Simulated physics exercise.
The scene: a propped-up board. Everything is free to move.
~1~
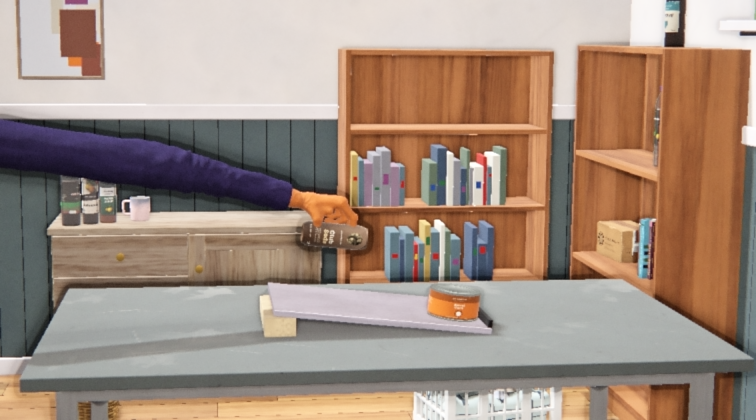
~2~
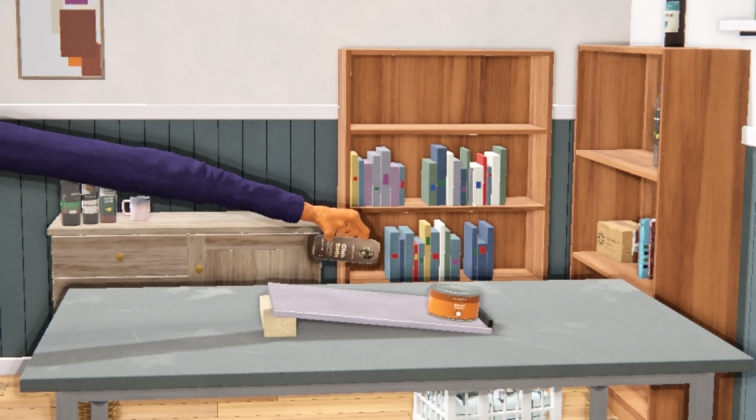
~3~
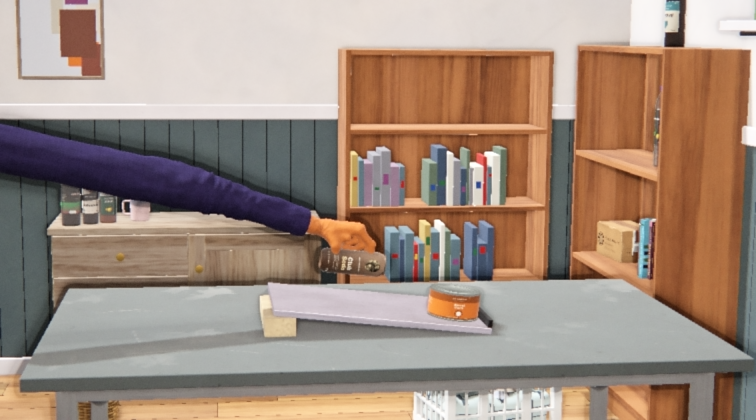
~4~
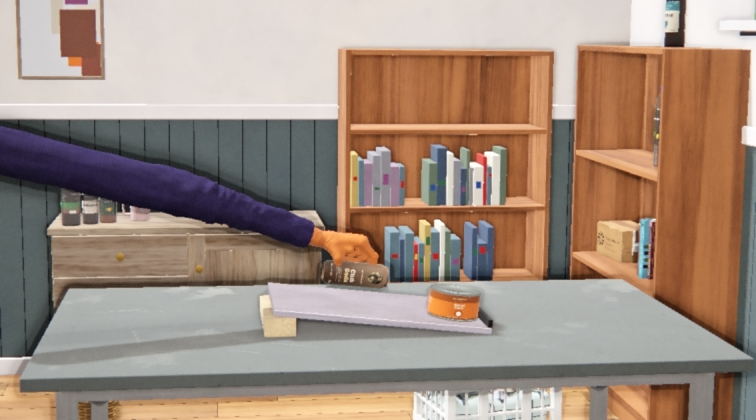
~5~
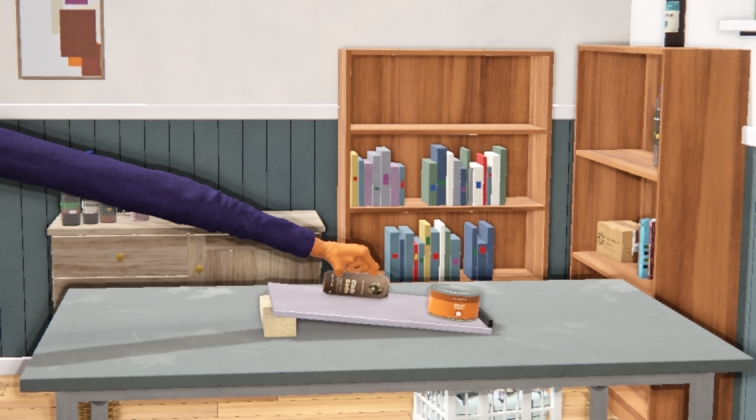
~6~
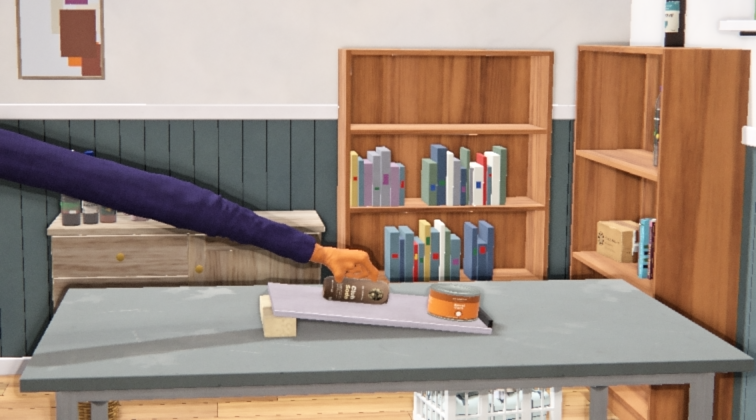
In a room with dark green panelling and wooden bookshelves, a grey table is seen from the front and slightly above by a still camera. On it, a pale lilac board slopes down to the right from a light block under its left end, with an orange tub near its lower end. A purple-sleeved arm reaching from the left lowers a brown can, held on its side, down and slightly right onto the board.
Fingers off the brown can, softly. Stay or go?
Outcome: The brown can stays where it is put.
Then, 0.20 s on from there, no change.
Then, 0.40 s on from there, brown can resting near (355, 291).
In the end, both unmoved. At the end, from the last picture's camera, brown can near (355, 291). The brown can keeps its place.
